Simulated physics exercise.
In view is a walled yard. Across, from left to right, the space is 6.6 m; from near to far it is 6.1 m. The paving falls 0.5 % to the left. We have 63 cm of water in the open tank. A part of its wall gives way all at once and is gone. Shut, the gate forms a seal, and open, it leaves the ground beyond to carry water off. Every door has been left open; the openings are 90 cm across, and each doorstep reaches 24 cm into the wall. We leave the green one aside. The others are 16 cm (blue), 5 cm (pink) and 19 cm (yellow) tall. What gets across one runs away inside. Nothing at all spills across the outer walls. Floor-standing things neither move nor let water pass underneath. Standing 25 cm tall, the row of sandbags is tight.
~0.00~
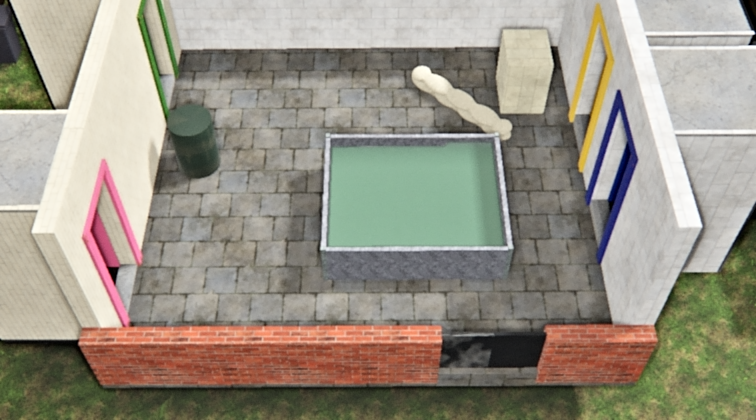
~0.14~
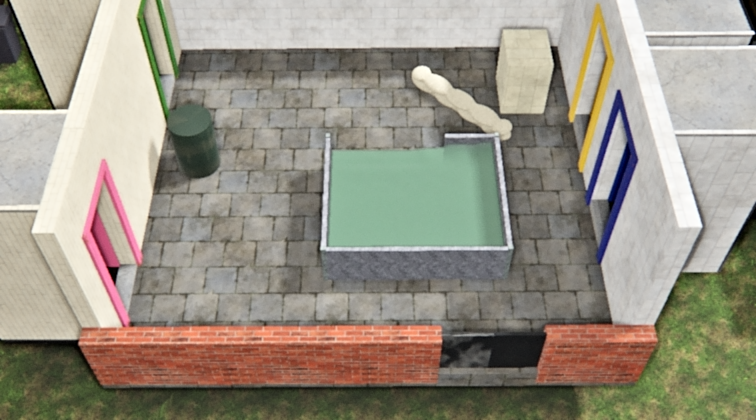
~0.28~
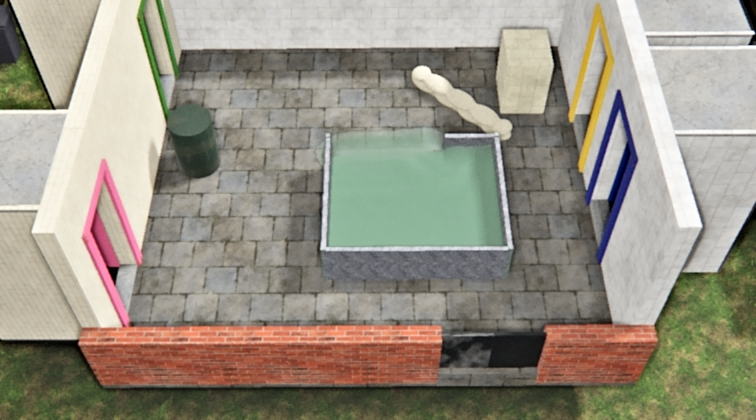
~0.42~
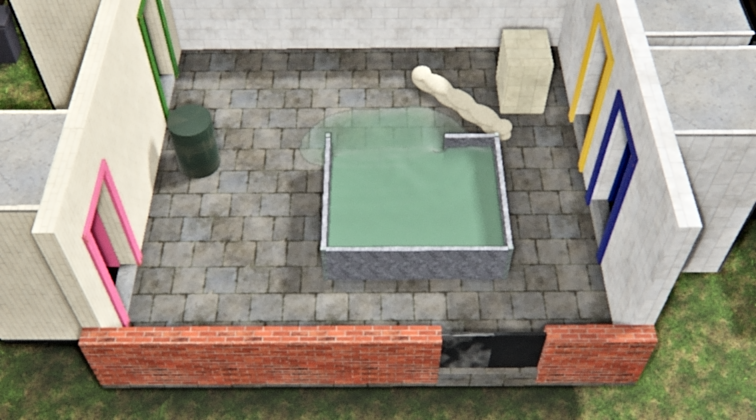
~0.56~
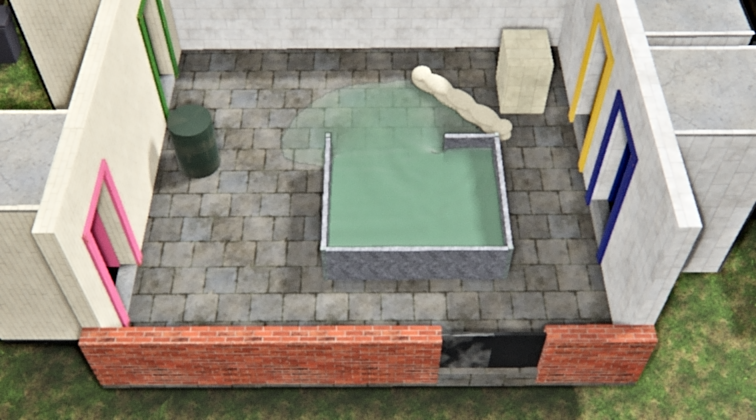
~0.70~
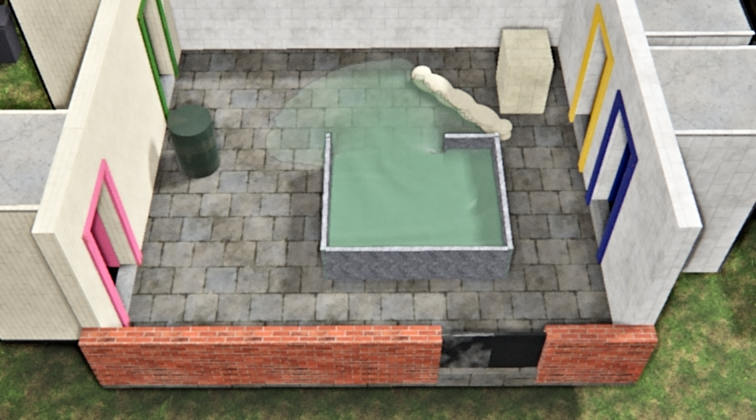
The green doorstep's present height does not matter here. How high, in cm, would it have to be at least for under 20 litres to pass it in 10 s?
At least about 24 cm.
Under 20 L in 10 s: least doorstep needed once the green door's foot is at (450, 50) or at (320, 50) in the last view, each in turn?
You'd want roughly 7.5 cm there first, then roughly 28 cm.
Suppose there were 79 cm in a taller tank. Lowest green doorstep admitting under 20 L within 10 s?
30 cm.
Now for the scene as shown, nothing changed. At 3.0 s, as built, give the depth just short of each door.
Depths in cm: Blue 0, green 26, pink 0, yellow 1.
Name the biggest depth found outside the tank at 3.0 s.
I'd put it near 44 cm.
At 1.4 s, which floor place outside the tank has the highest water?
Around pixel (367, 53).
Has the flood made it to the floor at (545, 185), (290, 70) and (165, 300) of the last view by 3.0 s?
In the order asked: Soaked, soaked, untouched.
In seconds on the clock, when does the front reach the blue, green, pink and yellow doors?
It gets to blue after 3.6 s, green after 2.4 s, pink after 3.8 s and yellow after 2.6 s.
After 1.4 s water covers 25 % of the floor, deepest (46 cm) near (367, 53); it has not reached the green door.
After 3.0 s water covers 45 % of the floor, deepest (44 cm) near (181, 55); 26 cm at the green door, 19 litres in over its 11 cm doorstep.
After 10.0 s water covers 95 % of the floor, deepest (12 cm) near (129, 313); 10 cm at the green door, 203 litres in over its 11 cm doorstep.
At the green door as built, the water arrived by 2.5 s and peaked near 26 cm at 3.4 s.
With a doorstep of 22 cm, 29 litres would have come in within the 10 s; with 26 cm, 12 litres. So under 20 litres takes about 24 cm.
